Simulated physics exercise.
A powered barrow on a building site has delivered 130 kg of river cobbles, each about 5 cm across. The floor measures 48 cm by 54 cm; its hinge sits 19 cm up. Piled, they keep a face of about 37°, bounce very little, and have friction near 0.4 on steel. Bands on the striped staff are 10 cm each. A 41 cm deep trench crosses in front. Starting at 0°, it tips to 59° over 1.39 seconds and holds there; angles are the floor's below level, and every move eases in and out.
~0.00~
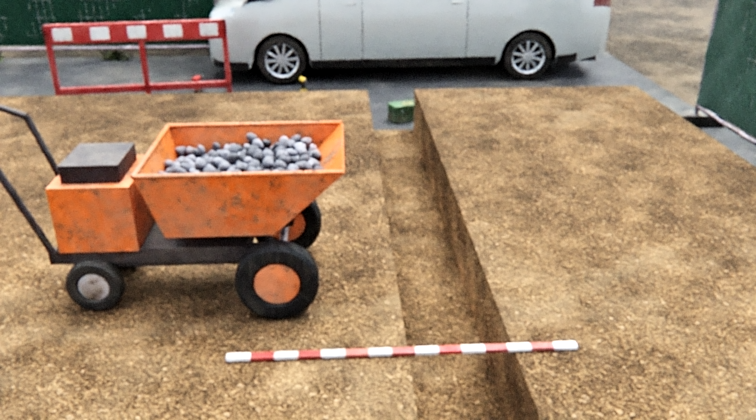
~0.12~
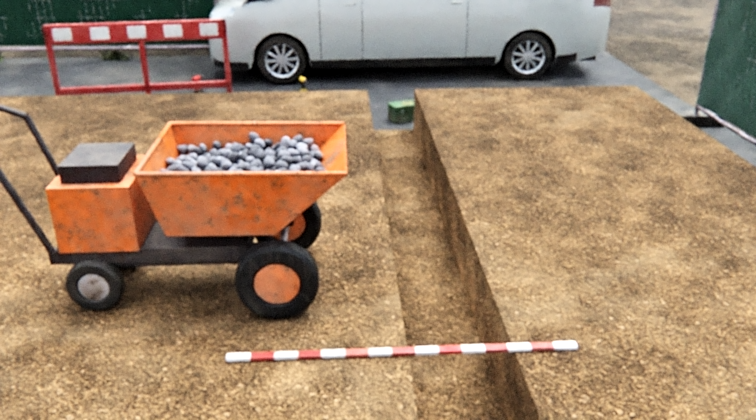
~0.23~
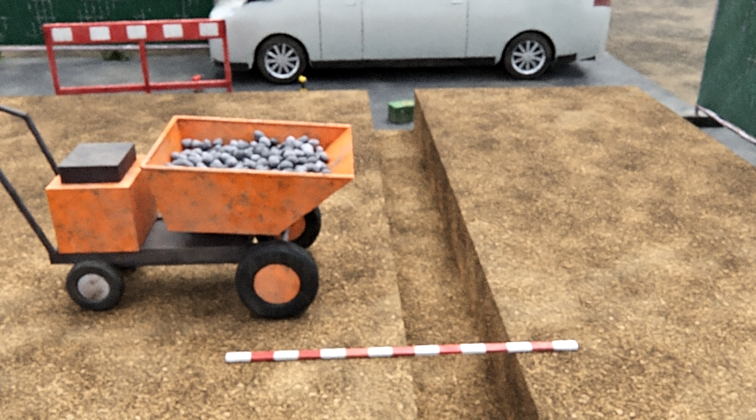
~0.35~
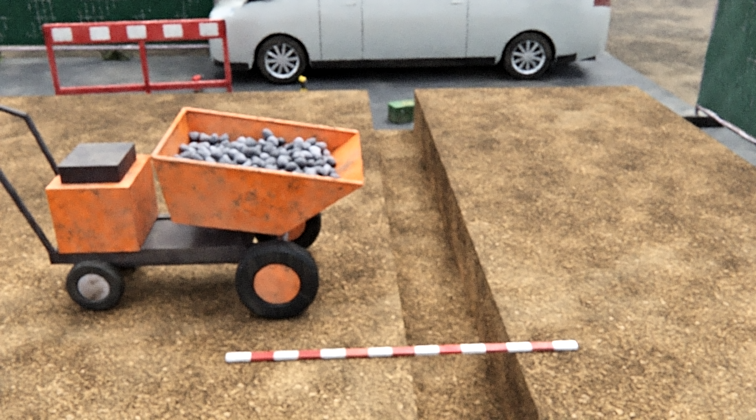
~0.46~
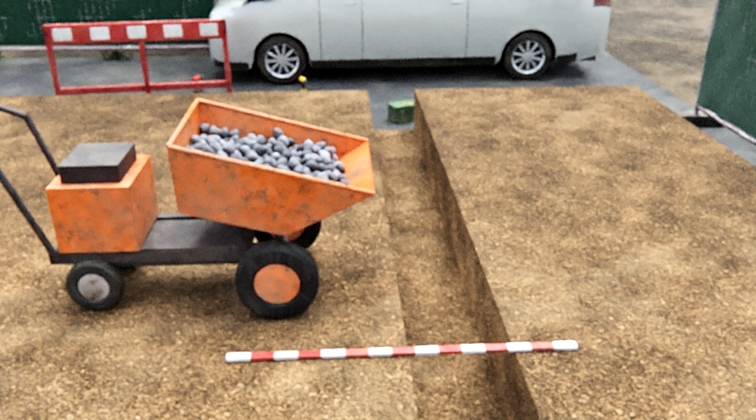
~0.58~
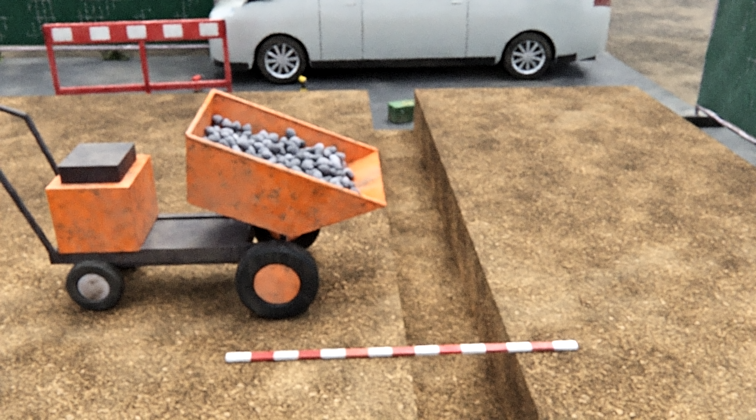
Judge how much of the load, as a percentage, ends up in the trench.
Around 100 %.
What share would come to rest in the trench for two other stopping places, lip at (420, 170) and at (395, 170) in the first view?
First spot about 50, second spot about 75 per cent.
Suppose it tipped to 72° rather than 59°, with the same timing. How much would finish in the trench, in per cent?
With that change, near 100 per cent.
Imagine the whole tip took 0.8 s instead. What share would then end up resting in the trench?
It would come to roughly 100 per cent.
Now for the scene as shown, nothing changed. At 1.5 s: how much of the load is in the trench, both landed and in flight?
Some 10 per cent.
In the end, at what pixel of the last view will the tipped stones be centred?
I'd point to around (443, 332).
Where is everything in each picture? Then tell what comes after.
The tray is at 0°, its lip at (343, 172); the top of the load is at (272, 149), in the first frame.
The tray is at 1°, its lip at (346, 174); the top of the load is at (261, 151); the stones move at 0.1 m/s on average, in the second frame.
Lip at (353, 178), floor tilted 4°, highest stones at (243, 152); the stones move at 0.3 m/s on average, in the third frame.
Lip at (363, 184), floor tilted 9°, highest stones at (224, 147); the stones move at 0.4 m/s on average, in the fourth frame.
Lip at (374, 194), floor tilted 15°, highest stones at (210, 141); the stones move at 0.4 m/s on average, in the fifth frame.
Lip at (385, 205), floor tilted 22°, highest stones at (223, 134); the stones move at 0.5 m/s on average, in the sixth frame.
After 1.0 s the floor is at 50°; 100 % in the tray; the foremost stones are at (384, 224).
After 1.5 s the floor is at 59°; 89 % in the tray, 11 % in the trench; the foremost stones are at (450, 296).
After 1.8 s the floor is at 59°; 56 % in the tray, 44 % in the trench; the foremost stones are at (485, 336).
After 3.8 s the floor is at 59°; 0 % in the tray, 100 % in the trench; the foremost stones are at (488, 342).
